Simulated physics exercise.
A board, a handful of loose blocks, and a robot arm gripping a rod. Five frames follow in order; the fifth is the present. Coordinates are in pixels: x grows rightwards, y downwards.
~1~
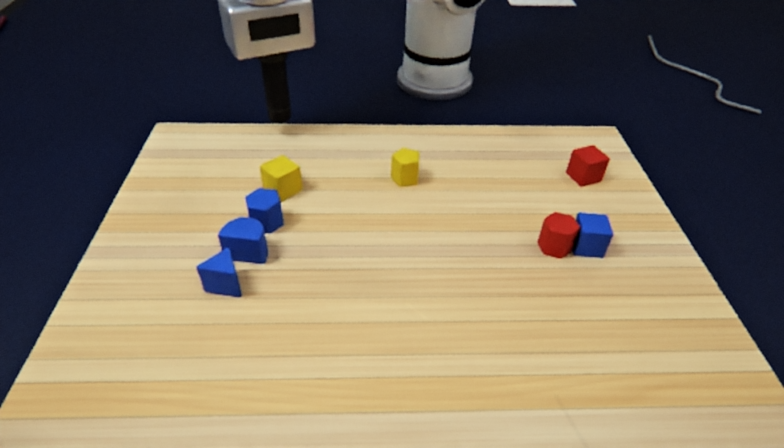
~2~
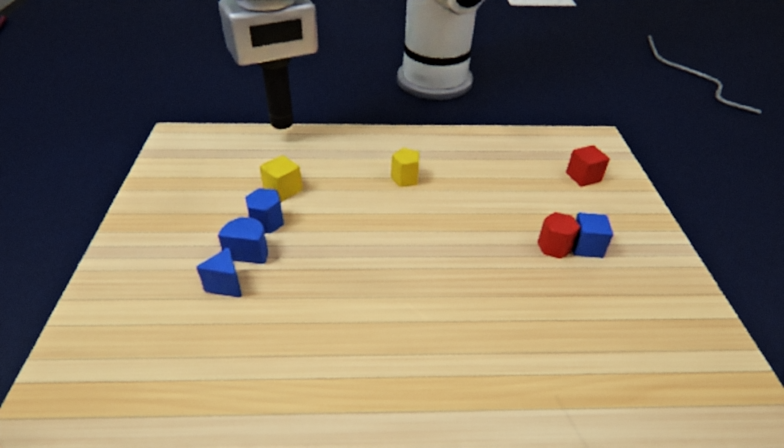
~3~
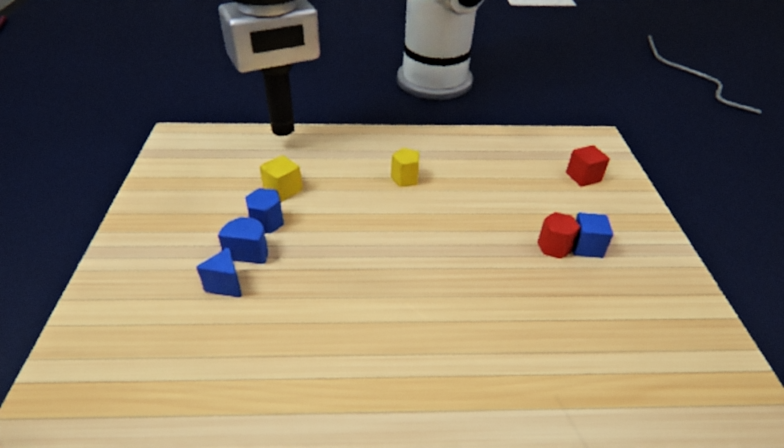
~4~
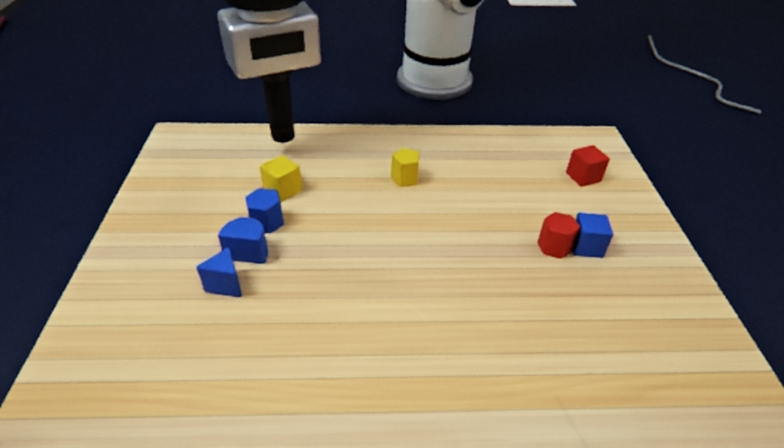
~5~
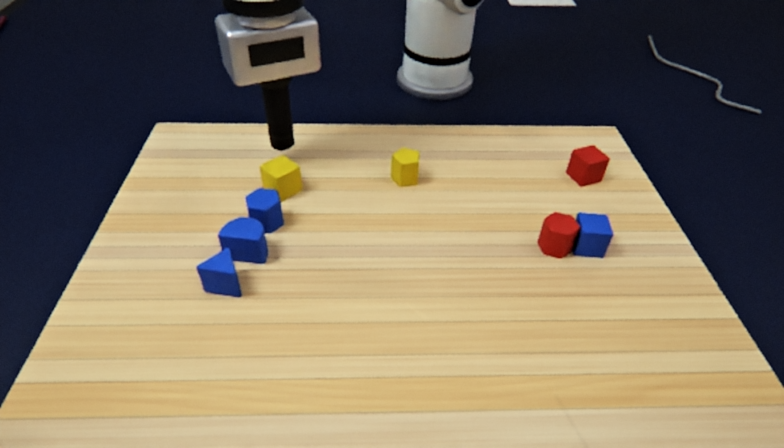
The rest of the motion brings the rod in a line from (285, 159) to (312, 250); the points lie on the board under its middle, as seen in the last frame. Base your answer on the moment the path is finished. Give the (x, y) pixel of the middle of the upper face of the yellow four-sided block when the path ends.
About (271, 204).
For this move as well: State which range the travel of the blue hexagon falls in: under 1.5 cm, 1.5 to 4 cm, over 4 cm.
Band: 1.5 to 4 cm.
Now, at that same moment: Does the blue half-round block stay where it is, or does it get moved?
Once the path is done, it is somewhere new.
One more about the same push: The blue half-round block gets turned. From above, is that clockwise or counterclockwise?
Looking from above, the answer is counterclockwise.
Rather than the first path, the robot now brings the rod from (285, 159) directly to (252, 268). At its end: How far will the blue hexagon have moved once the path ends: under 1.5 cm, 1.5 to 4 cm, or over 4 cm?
The answer is over 4 cm.
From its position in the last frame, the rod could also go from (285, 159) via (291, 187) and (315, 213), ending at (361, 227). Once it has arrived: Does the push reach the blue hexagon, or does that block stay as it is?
At the end, its place is different.
What follows on the original path. One third of the way, rod (291, 171); blue hexagon (258, 204); yellow four-sided block (277, 181), turned 25° clockwise.
Two thirds of the way, rod (300, 201); blue half-round block (238, 235), turned 20° anticlockwise; blue hexagon (238, 211); yellow four-sided block (270, 200), turned 110° clockwise.
At the end, rod (310, 235); blue half-round block (237, 236), turned 25° anticlockwise; blue hexagon (235, 212); yellow four-sided block (271, 204), turned 130° clockwise.
